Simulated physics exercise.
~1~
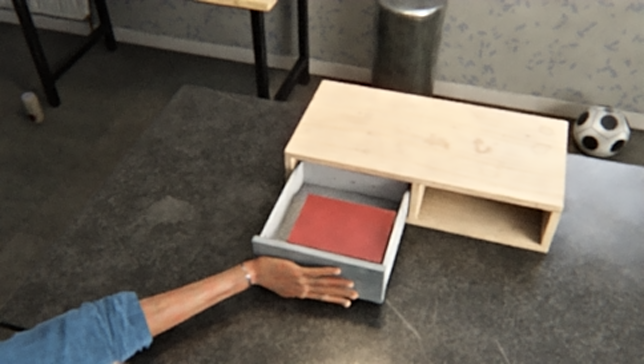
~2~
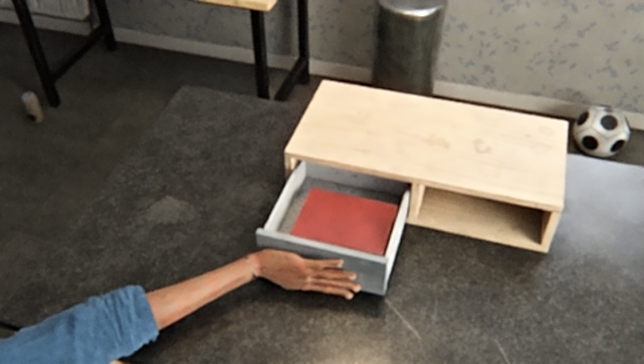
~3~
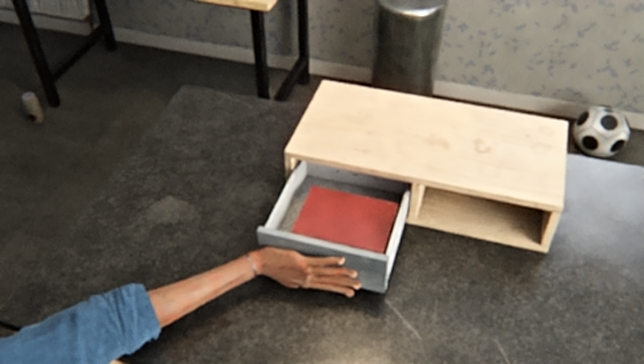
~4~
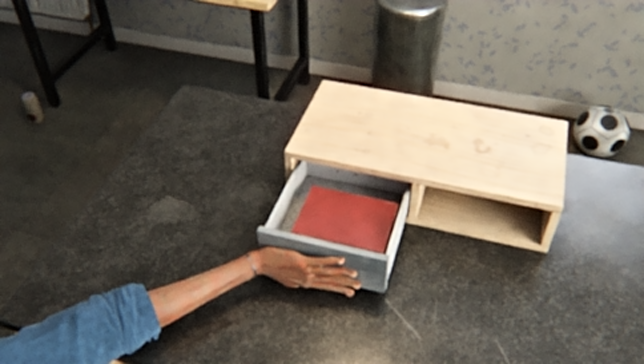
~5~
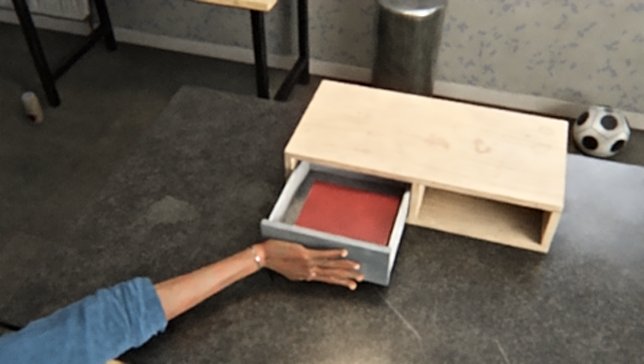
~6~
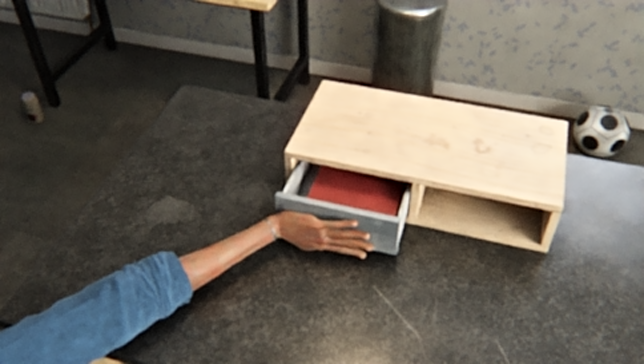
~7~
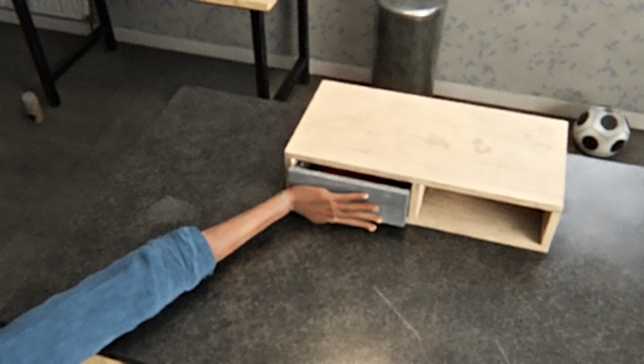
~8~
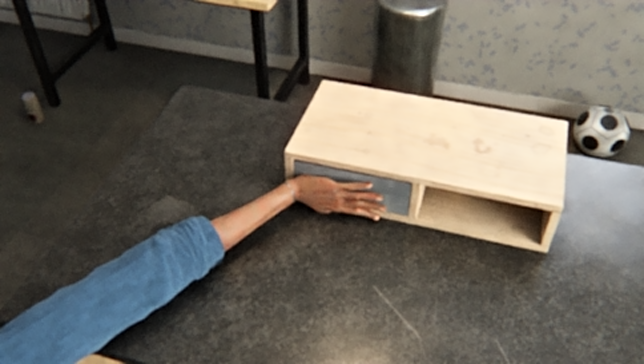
A hand pushes a gray drawer holding a red book fully into a wooden chest.
